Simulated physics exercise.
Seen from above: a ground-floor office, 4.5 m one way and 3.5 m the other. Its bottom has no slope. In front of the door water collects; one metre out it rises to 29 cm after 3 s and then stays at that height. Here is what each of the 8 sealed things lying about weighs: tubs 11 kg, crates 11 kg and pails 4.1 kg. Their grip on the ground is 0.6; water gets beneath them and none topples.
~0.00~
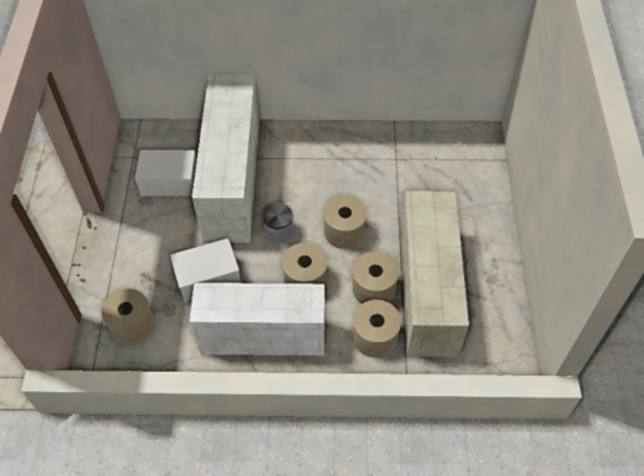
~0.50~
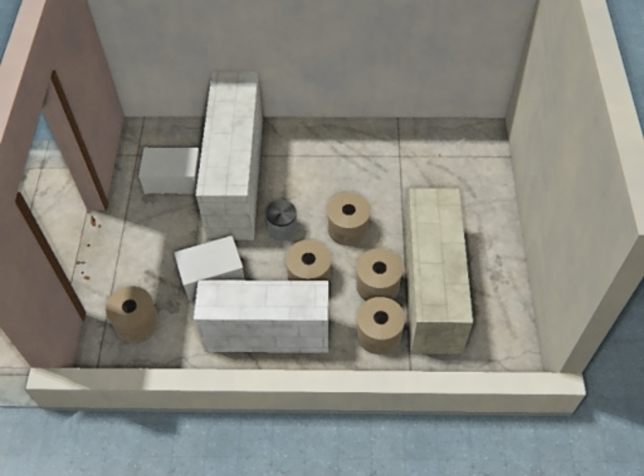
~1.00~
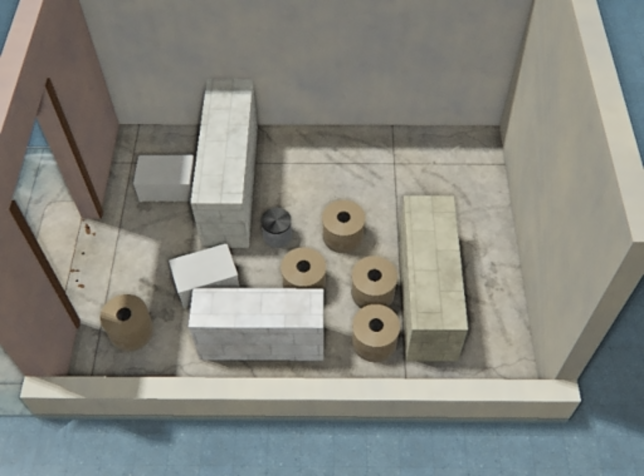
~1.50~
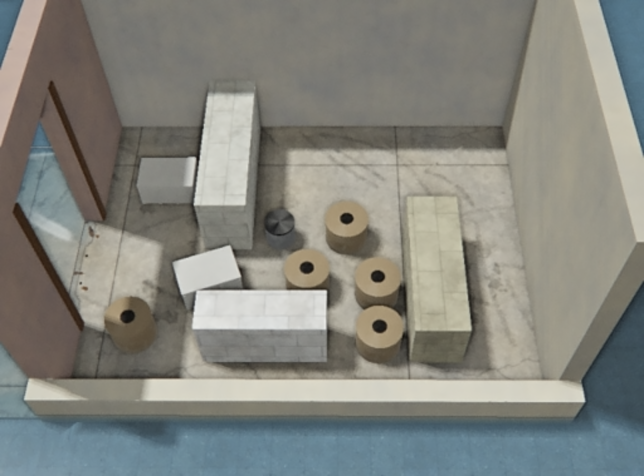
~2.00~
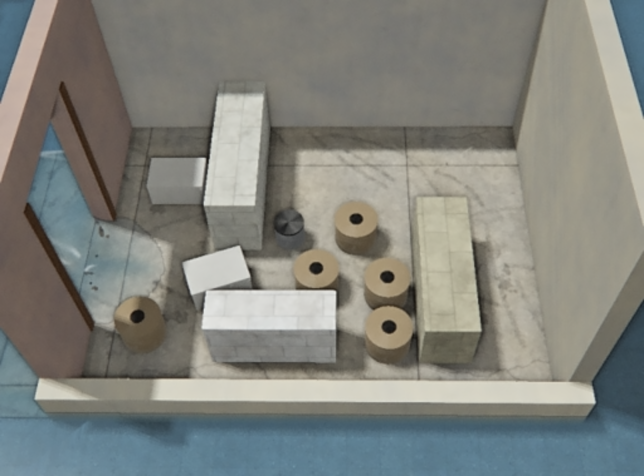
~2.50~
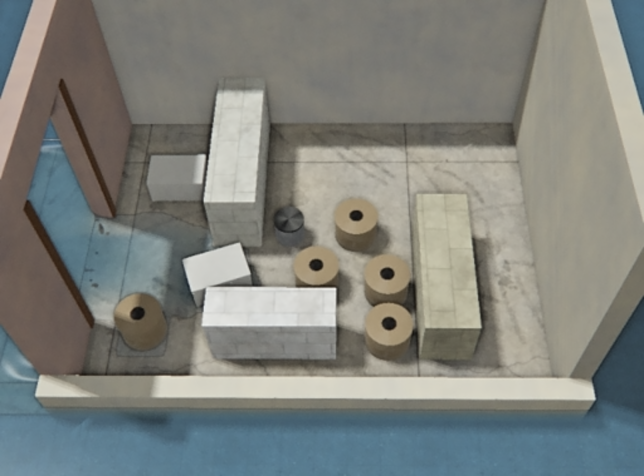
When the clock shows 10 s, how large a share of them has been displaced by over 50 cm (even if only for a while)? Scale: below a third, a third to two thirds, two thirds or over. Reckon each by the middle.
On that scale, two thirds or over.
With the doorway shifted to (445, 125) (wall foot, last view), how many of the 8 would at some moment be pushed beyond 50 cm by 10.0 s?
7.
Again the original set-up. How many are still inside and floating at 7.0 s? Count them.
That would be 6 of them.
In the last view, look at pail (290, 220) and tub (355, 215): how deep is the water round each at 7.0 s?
I'd put it at 1 cm and 10 cm respectively.
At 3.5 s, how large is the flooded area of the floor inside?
I'd estimate close to 4.0 m2.
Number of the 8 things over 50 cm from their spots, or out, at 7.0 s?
By that time the total stands at 4.
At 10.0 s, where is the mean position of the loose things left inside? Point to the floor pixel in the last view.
They're centred close to (319, 252).
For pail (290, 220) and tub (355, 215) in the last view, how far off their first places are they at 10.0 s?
In turn: 100 cm, 60 cm.
After 3.5 s 1 of 8 are over 50 cm from their spots; 1 afloat.
After 4.5 s 2 of 8 are over 50 cm from their spots; 3 afloat.
After 7.0 s 4 of 8 are over 50 cm from their spots; 6 afloat.
After 10.0 s 4 of 8 are over 50 cm from their spots, and 6 have been at some point; 8 afloat.
